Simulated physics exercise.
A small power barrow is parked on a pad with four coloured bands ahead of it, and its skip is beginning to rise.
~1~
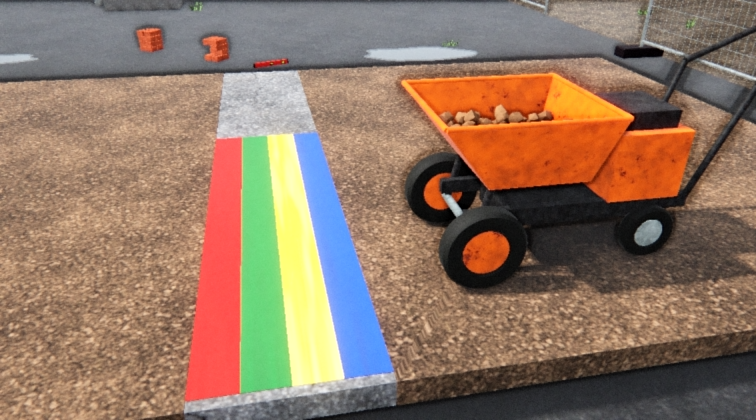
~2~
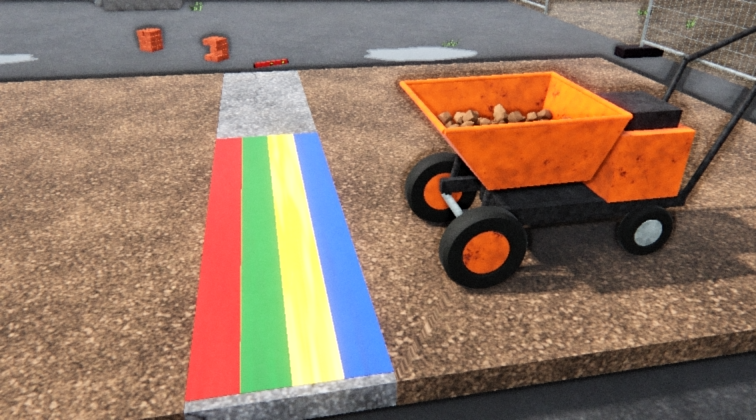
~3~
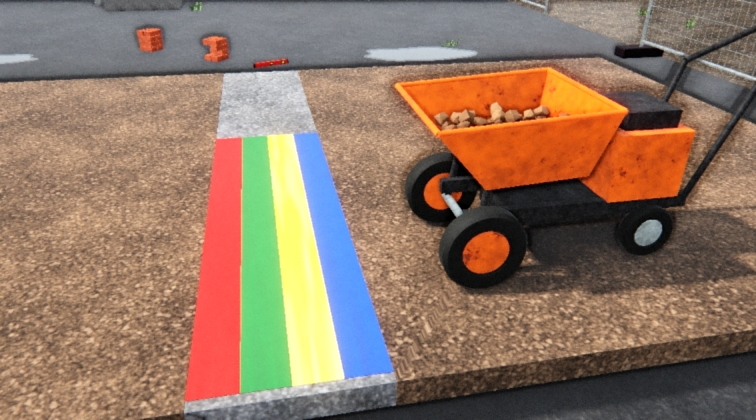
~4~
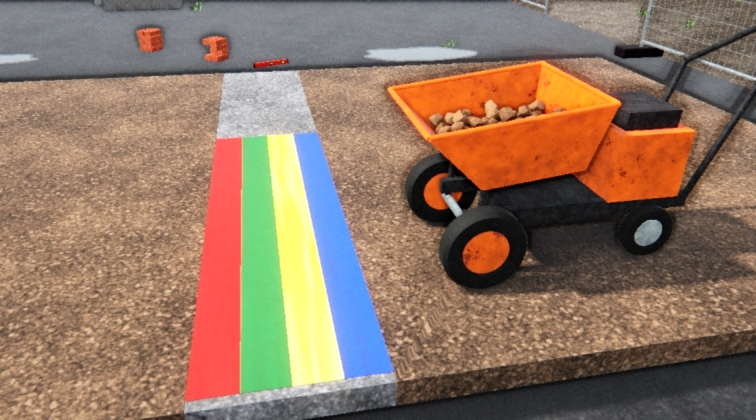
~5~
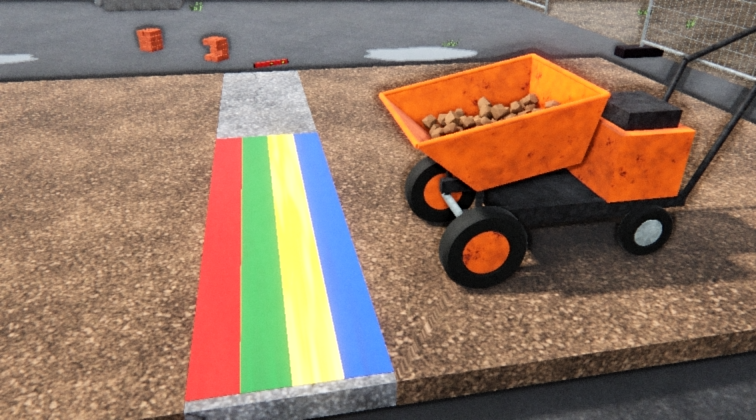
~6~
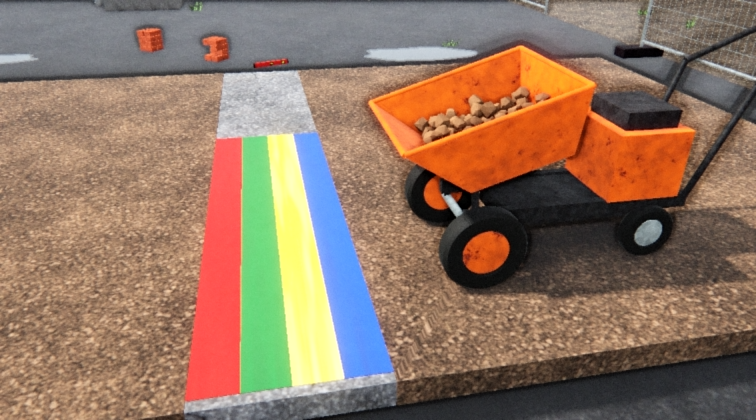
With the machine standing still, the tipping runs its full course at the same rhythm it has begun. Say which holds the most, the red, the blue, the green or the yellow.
I would say the yellow one.
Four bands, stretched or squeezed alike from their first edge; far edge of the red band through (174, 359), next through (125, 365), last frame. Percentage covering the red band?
Shares: Near 0 %; near 0 %.
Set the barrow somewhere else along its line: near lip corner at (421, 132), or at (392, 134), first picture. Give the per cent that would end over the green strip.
About 30 percent at the first place and about 40 percent at the second.
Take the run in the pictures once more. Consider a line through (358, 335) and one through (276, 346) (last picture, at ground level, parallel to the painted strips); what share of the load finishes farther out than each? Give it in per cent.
I'd say about 80 and about 10 in a hundred.
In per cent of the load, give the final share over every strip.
In percent: Blue strip 15, yellow strip 40, green strip 20, red strip 0.
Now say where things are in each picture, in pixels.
In the first frame, lip of the skip at (447, 131), level; top of the load at (518, 133), clay clods; blue strip at (357, 330); yellow strip at (312, 336); green strip at (264, 342); red strip at (216, 348).
In the second frame, lip of the skip at (445, 132), level; top of the load at (517, 132).
In the third frame, lip of the skip at (439, 134), tipped barely; top of the load at (513, 130).
In the fourth frame, lip of the skip at (430, 139), tipped a little; top of the load at (518, 123).
In the fifth frame, lip of the skip at (418, 146), tipped a little; top of the load at (525, 116).
In the sixth frame, lip of the skip at (405, 156), tipped clearly; top of the load at (529, 110); blue strip at (357, 330); yellow strip at (312, 336); green strip at (264, 342); red strip at (216, 348).
Soon, skip tipped steeply; all in the skip.
A while on, skip tipped right over; nearly all in the skip; a stray few over the blue strip; a small part over the yellow strip.
Towards the end, skip tipped right over; about a quarter in the skip; a small part over the blue strip; about half over the yellow strip; a small part over the green strip; a stray few over the red strip; a stray few off the paint.
Finally, skip tipped right over; about a quarter in the skip; a small part over the blue strip; about a third over the yellow strip; about a quarter over the green strip; a stray few over the red strip; a stray few off the paint.
